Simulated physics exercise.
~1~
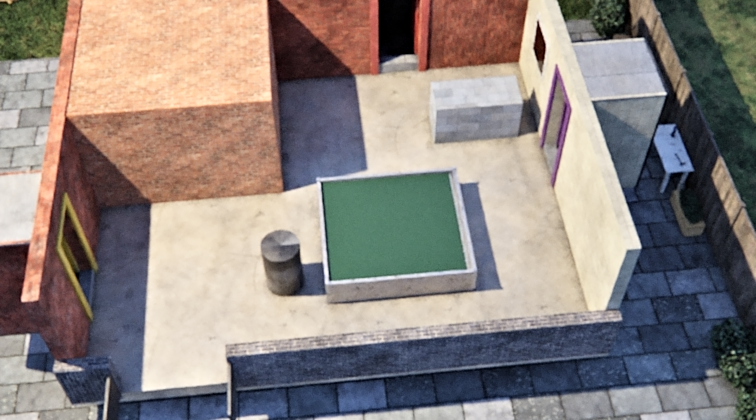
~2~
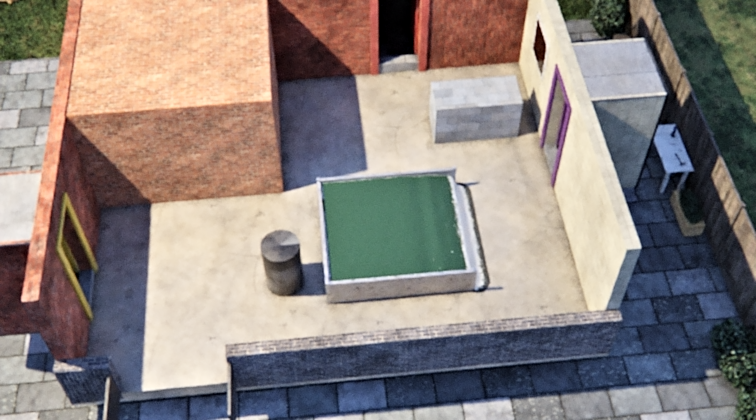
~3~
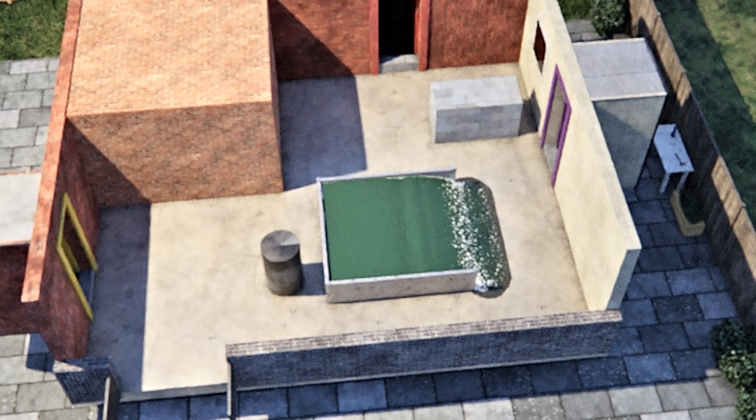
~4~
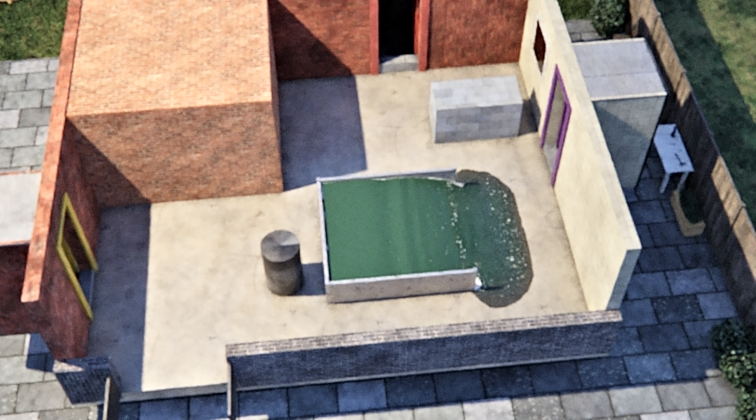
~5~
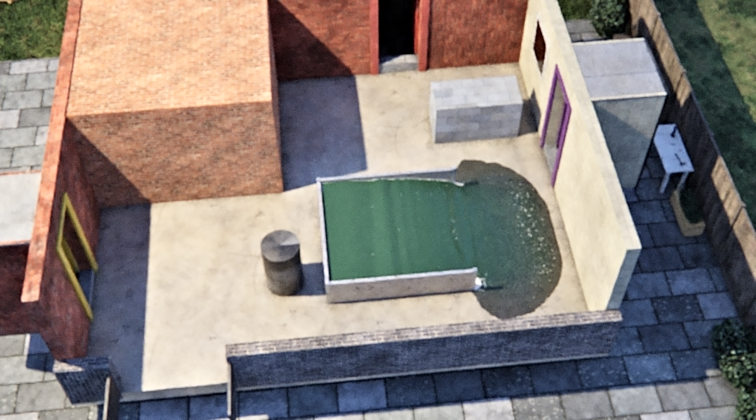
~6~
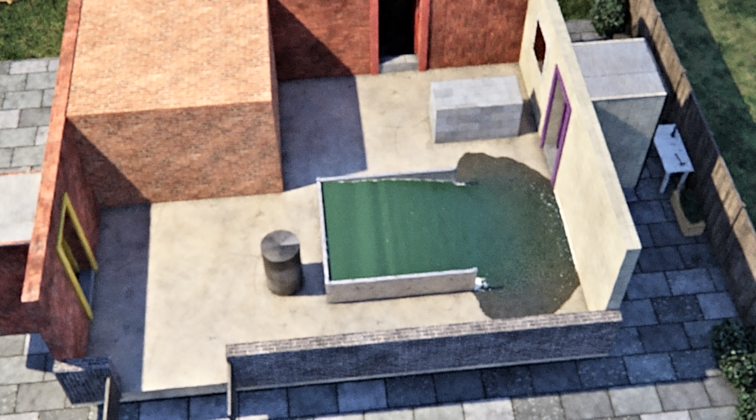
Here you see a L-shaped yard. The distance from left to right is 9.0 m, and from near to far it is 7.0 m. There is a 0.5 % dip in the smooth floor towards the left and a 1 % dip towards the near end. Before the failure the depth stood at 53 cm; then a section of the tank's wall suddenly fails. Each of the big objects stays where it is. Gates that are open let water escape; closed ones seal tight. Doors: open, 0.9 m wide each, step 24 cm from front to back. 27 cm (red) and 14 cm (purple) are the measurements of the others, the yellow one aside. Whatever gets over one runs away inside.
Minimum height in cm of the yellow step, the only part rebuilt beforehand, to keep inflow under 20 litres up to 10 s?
6.5 cm.
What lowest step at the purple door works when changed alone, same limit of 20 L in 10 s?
Purple door - some 18 centimetres.
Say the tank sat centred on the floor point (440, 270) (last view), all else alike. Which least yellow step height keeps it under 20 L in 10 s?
Then it needs to be around 5.5 cm high.
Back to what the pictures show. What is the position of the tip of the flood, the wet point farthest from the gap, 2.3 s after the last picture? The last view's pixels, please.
At about (513, 68).
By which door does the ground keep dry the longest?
Door: Yellow.
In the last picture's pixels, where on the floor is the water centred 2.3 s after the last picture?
About (479, 238).
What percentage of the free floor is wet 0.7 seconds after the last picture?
The wet part is about 20 per cent.
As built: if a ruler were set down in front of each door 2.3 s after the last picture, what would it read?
Reading in centimetres: Red = 0, purple = 21, yellow = 0.
Then, 0.7 s after the last picture water covers 20 % of the floor, deepest (38 cm) near (551, 238); it has not reached the yellow door.
Then, 2.3 s after the last picture water covers 30 % of the floor, deepest (39 cm) near (587, 335); it has not reached the yellow door.
Then, 9.3 s after the last picture water covers 95 % of the floor, deepest (12 cm) near (100, 225); 9 cm at the yellow door, 0 litres in over its 15 cm step.
At the yellow door as built, the water peaked near 10 cm, 6.7 s after the last picture.
Run again over the same 10 s with other heights there, 34 litres in over 5 cm, 14 litres over 7 cm. The limit of 20 litres is kept from about 6.5 cm up.
